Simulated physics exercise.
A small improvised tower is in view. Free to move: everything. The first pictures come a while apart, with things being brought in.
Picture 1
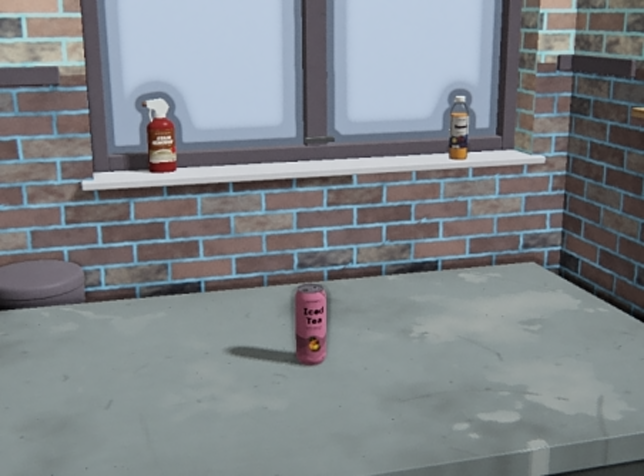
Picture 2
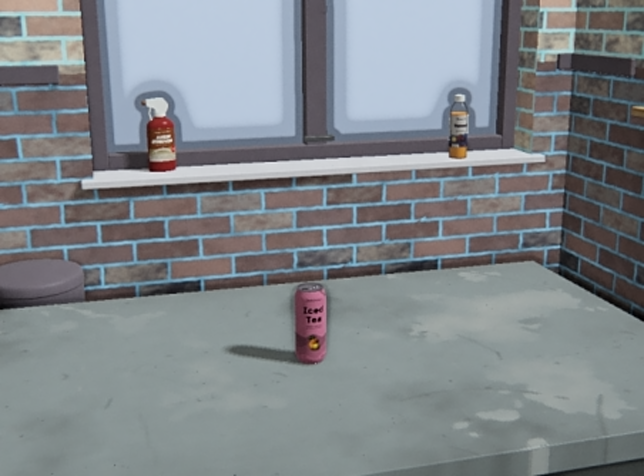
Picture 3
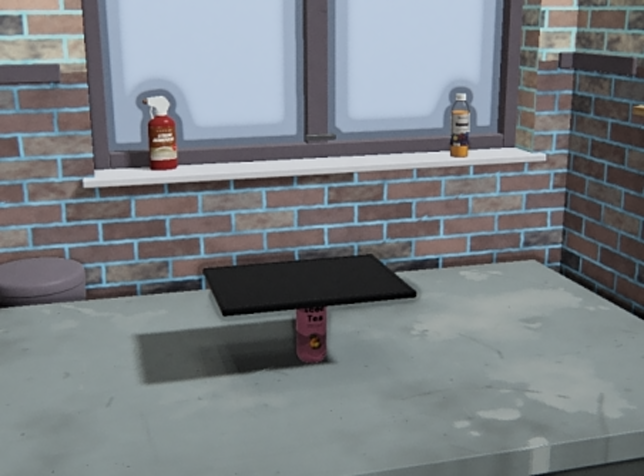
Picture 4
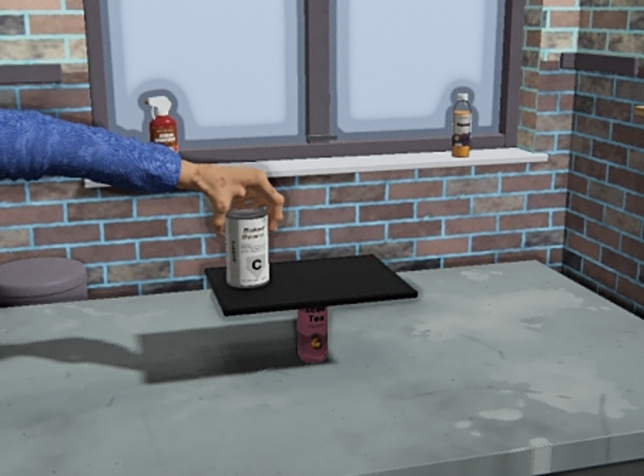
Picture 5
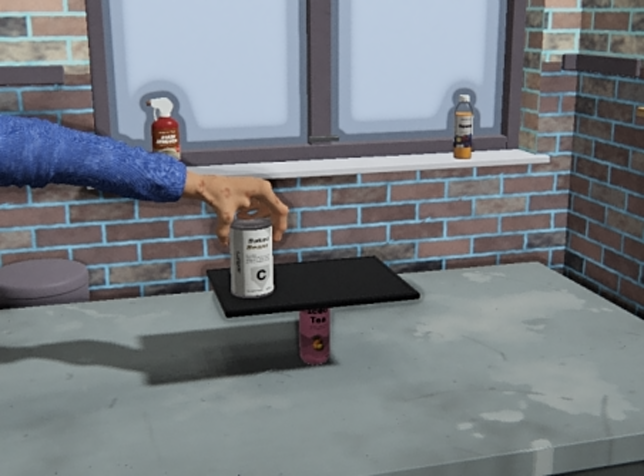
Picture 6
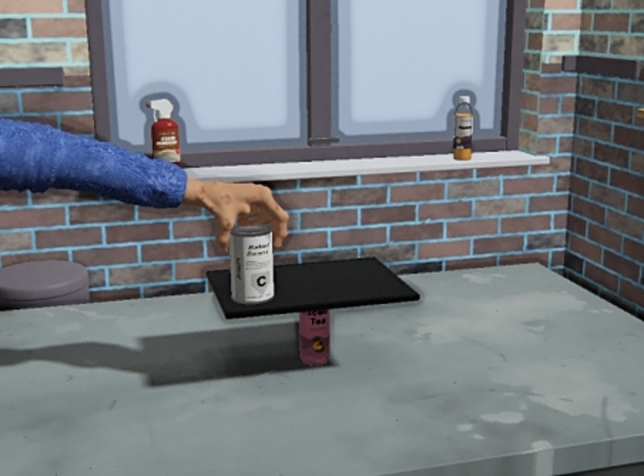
A grey, worn tabletop stands before a brick wall and a window, seen from slightly above by a nearly still camera that shifts very slightly. A pink iced tea can stands mid-table, with a red spray bottle and a smaller orange-labelled bottle on the white sill behind. A flat black lid appears on top of the can, then a blue-sleeved arm from the left lowers a white tin onto the lid's left side and keeps hold of it.
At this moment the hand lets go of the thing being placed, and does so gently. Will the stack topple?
Yes, it topples.
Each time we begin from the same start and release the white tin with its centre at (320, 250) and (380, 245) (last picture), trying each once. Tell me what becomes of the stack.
It stays steady first and tips over second.
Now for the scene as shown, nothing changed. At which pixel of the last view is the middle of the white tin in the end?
I'd say around (189, 382) in the last view.
Then, 0.40 s after the last picture, white tin now fallen; black lid tipped 48° from how it was.
Then, 0.50 s after the last picture, black lid tipped 58° from how it was.
Then, 0.60 s after the last picture, black lid tipped 57° from how it was.
Then, 1.10 s after the last picture, black lid tipped 45° from how it was.
At rest, fallen, white tin; tipped over in the stack, black lid; pink can in place. Seen from the same camera at the end, white tin near (189, 383). The stack loses its balance.
